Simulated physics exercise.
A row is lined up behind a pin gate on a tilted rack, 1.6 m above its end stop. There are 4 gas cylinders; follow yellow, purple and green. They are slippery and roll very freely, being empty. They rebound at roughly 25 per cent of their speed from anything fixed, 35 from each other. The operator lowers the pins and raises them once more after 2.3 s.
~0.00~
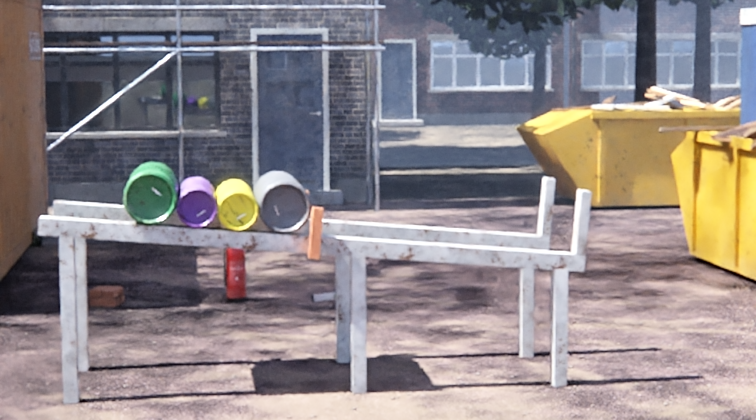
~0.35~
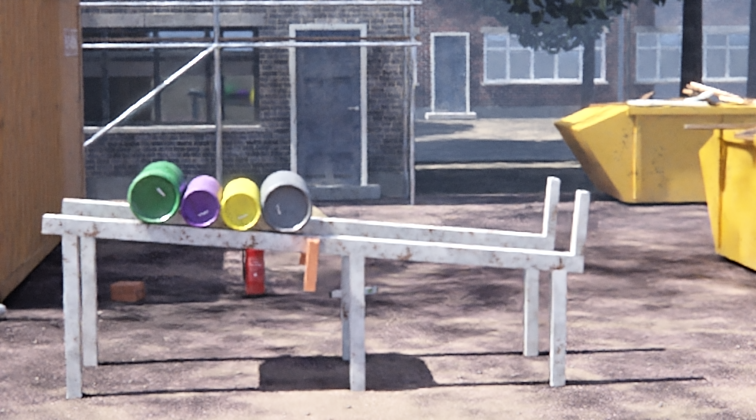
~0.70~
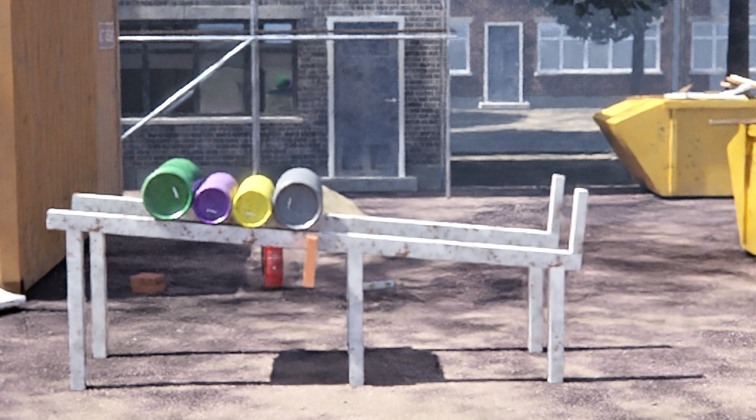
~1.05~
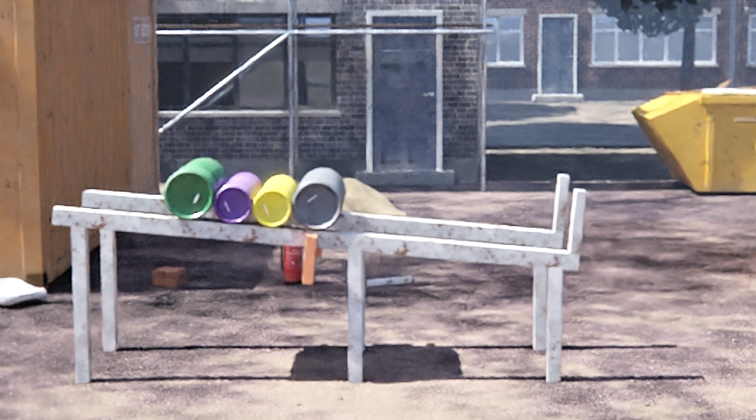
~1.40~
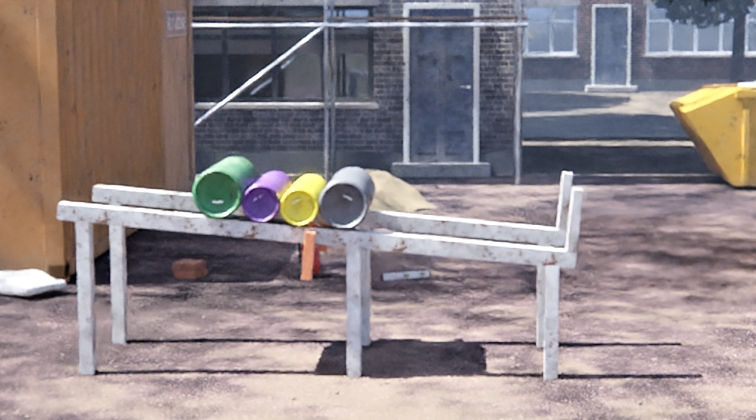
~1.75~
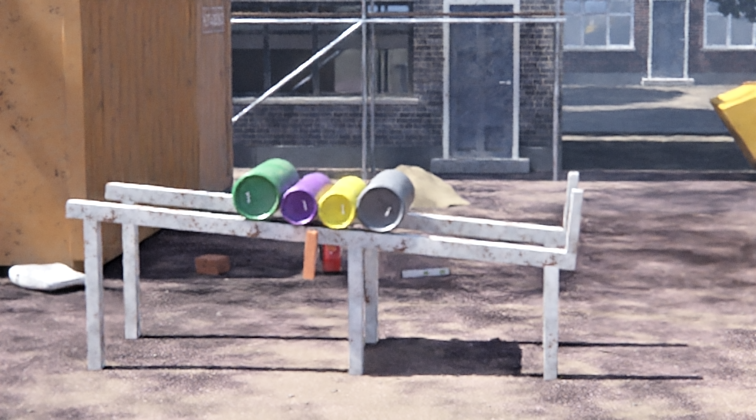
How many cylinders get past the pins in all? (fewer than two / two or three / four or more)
Out of 4: Four or more.
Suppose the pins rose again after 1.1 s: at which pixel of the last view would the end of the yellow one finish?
Around (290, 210).
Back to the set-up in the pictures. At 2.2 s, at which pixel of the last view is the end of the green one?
Around (313, 202).
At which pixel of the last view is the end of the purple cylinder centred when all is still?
Around (460, 223).
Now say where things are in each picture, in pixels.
Yellow (238, 211), purple (197, 208), green (150, 198); pins up; the rack falls 5°, in the first frame.
Yellow (241, 211), purple (200, 208), green (154, 198); pins down, in the second frame.
Yellow (252, 208), purple (212, 205), green (167, 195); pins down; the first has rolled 10 cm, in the third frame.
Yellow (272, 208), purple (233, 204), green (189, 195); pins down; the first has rolled 20 cm, in the fourth frame.
Yellow (299, 207), purple (261, 203), green (218, 194); pins down; the first has rolled 35 cm, in the fifth frame.
Yellow (337, 210), purple (299, 206), green (256, 196); pins down; the first has rolled 60 cm, in the sixth frame.
Then, 2.0 s in, yellow is on the rails, 30 cm below the pins, rolling right; purple is on the rails, 10 cm below the pins, rolling right; green is on the rails, 20 cm above the pins, rolling right; 3 of 4 have passed.
Then, 2.2 s in, yellow is on the rails, 50 cm below the pins, rolling right; purple is on the rails, 25 cm below the pins, rolling right; green is on the rails, 5 cm above the pins, rolling right; 3 of 4 have passed.
Then, 2.4 s in, yellow is on the rails, 65 cm below the pins, rolling right; purple is on the rails, 45 cm below the pins, rolling right; green is on the rails, 15 cm below the pins, rolling right; 4 of 4 have passed.
In the end (3.6 s), yellow is on the rails, 110 cm below the pins; purple is on the rails, 90 cm below the pins; green is on the rails, 60 cm below the pins; 4 of 4 have passed.
